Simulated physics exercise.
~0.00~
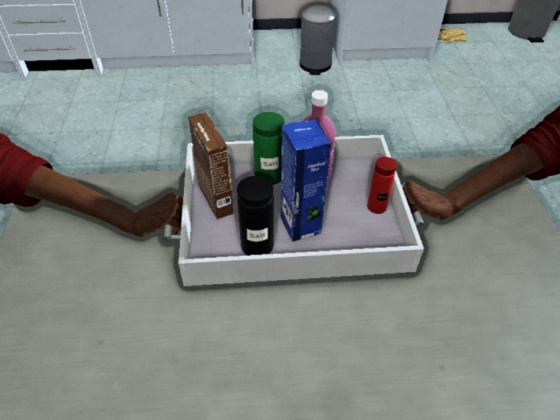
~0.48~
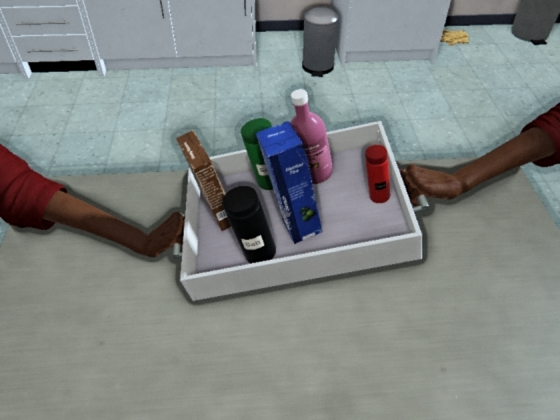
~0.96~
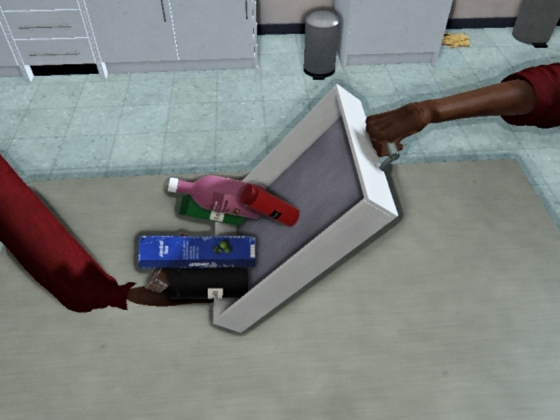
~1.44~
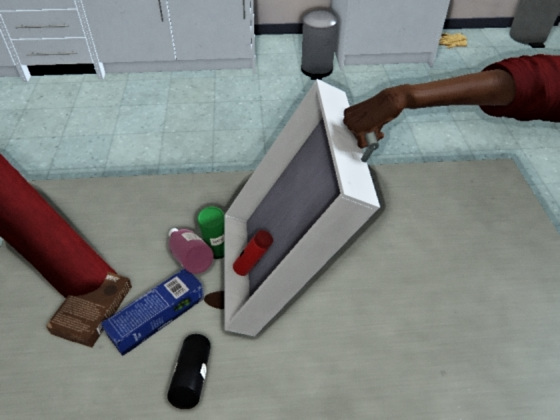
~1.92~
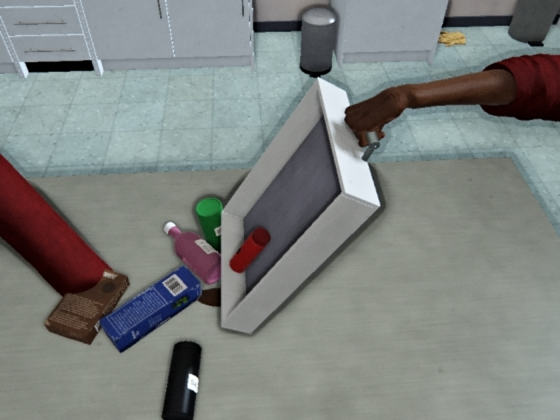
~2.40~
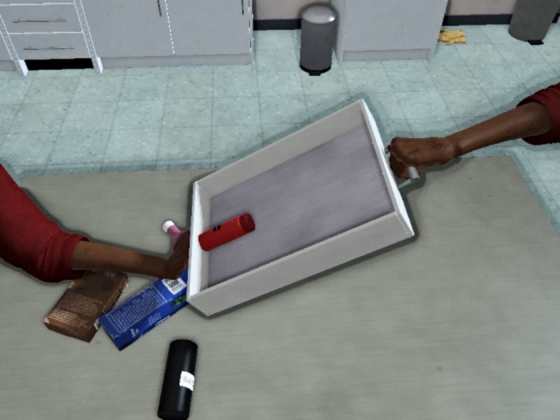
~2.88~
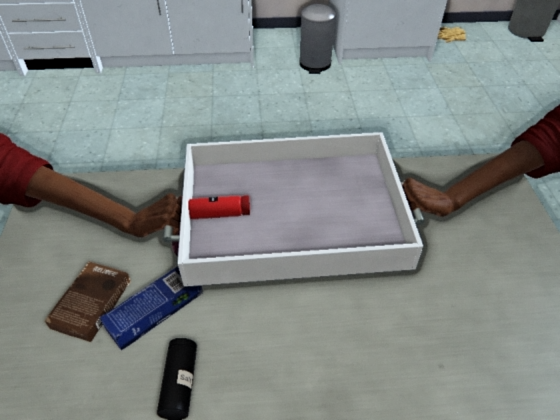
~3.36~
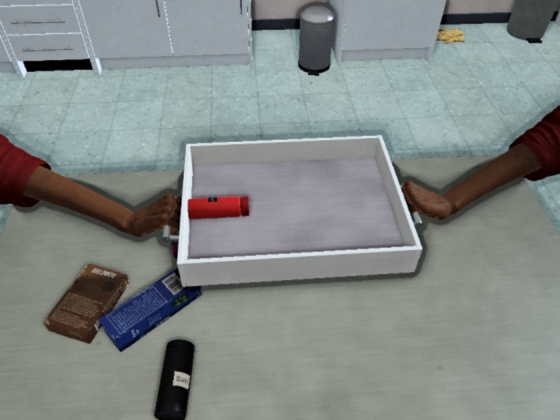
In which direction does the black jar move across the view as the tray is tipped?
The black jar moves down the view, ending up on the counter below the tray.
